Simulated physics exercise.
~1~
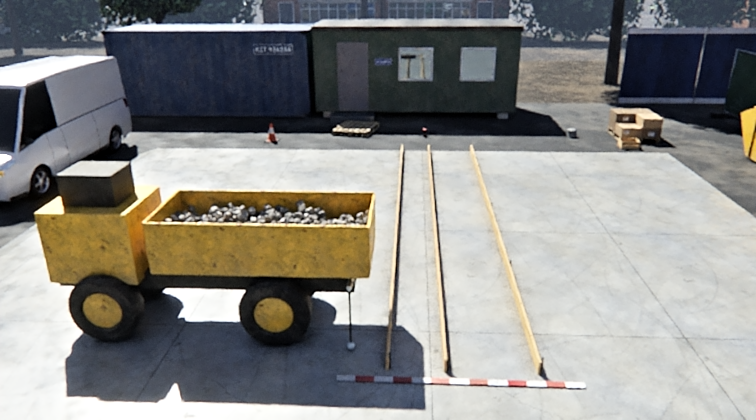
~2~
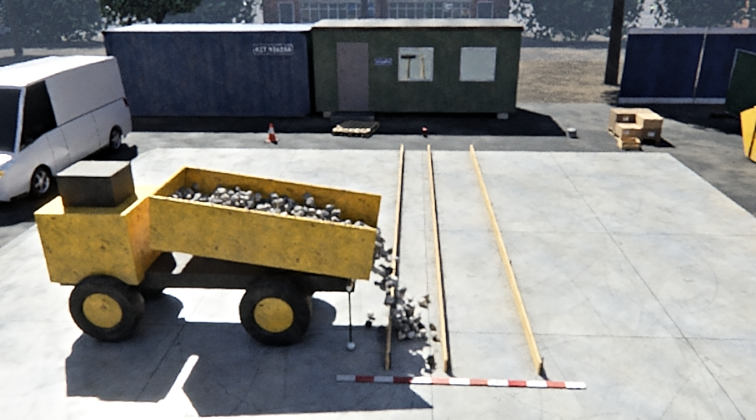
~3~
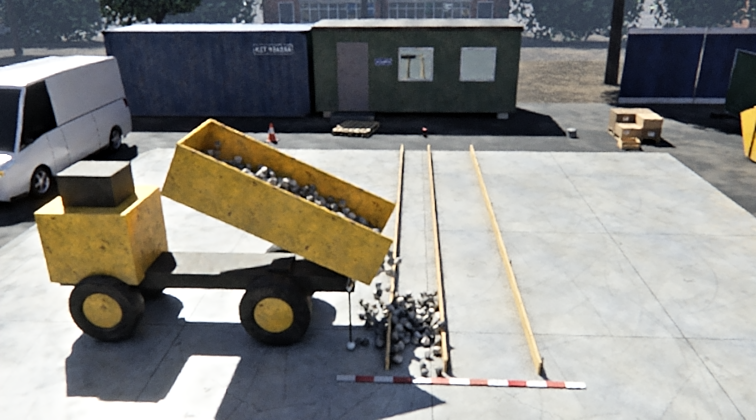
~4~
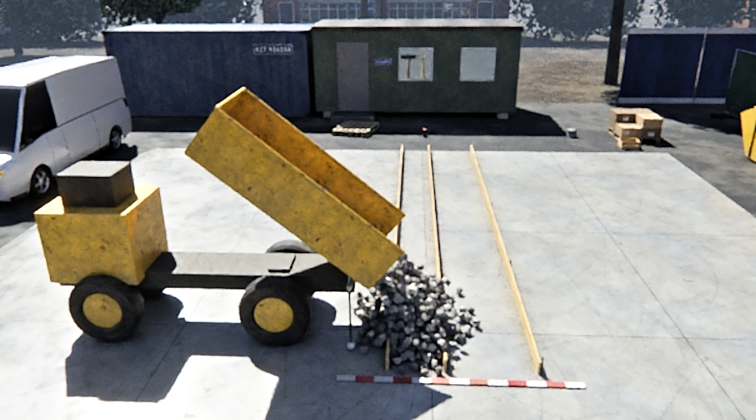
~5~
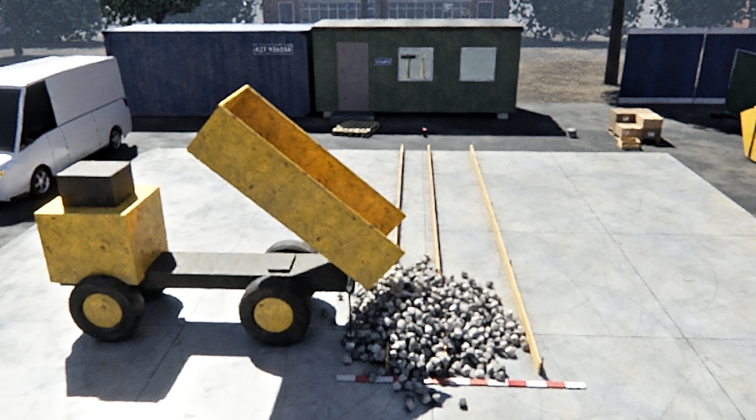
A yellow dump truck tipped its load of grey stones onto a concrete yard, its bed rising steeply as they slid out behind it, until the bed looked empty and a wide heap lay spread over the wooden planks on the ground.
